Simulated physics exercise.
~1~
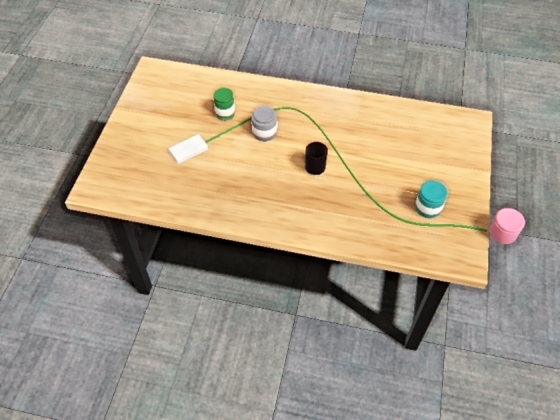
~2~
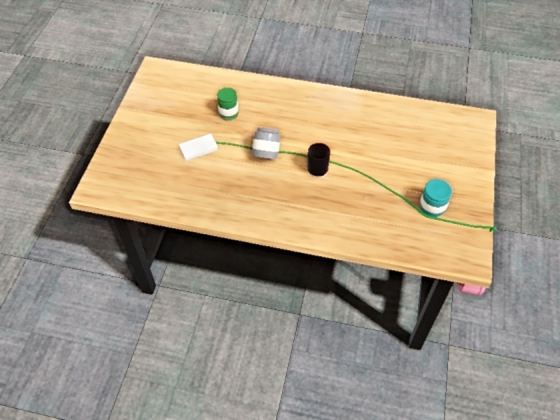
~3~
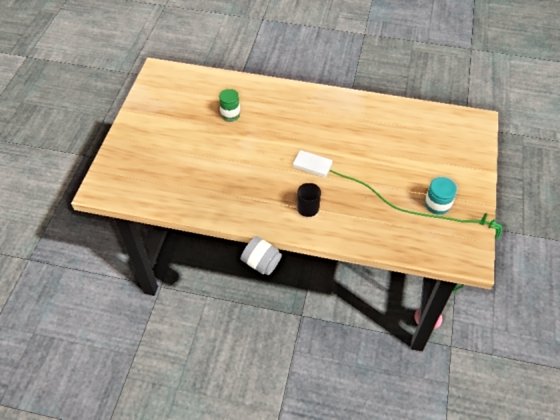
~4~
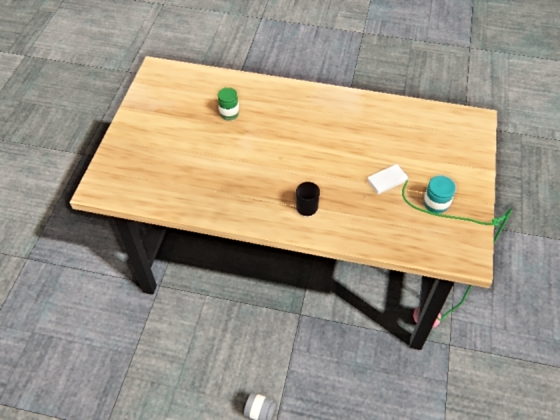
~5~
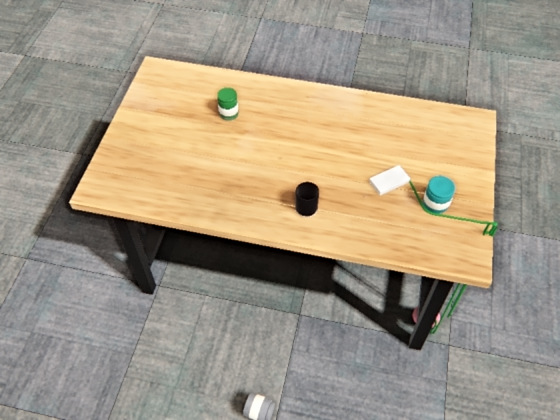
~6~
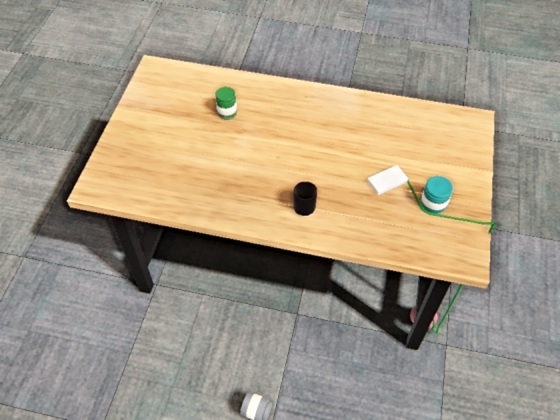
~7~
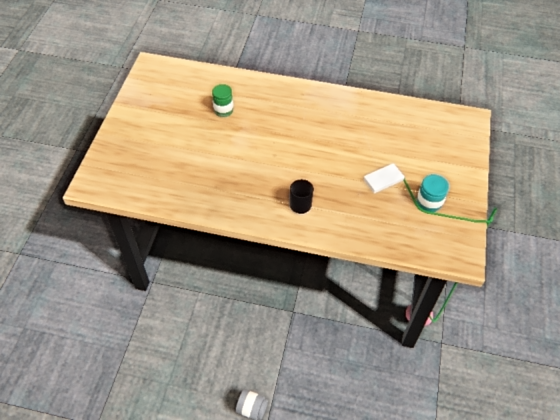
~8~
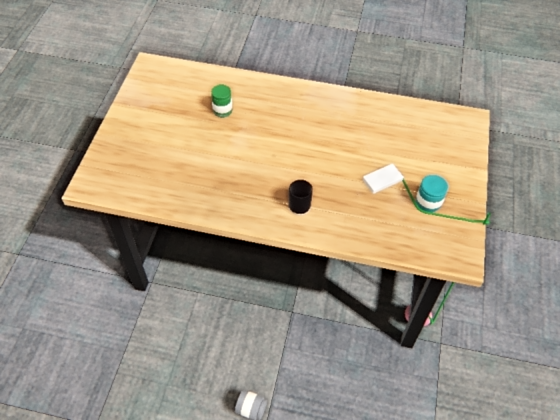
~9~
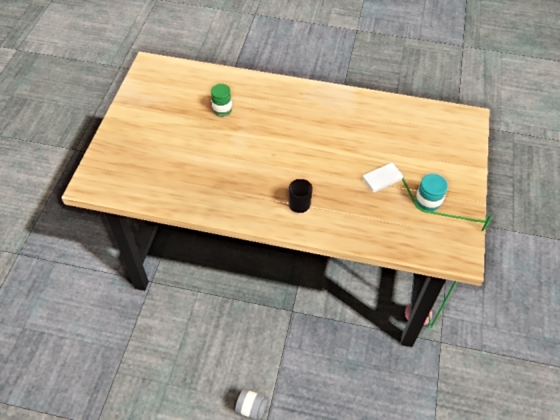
Wooden table with a falling pink cylinder pulling a corded white block rightward, the grey jar tumbling off, other containers staying on.
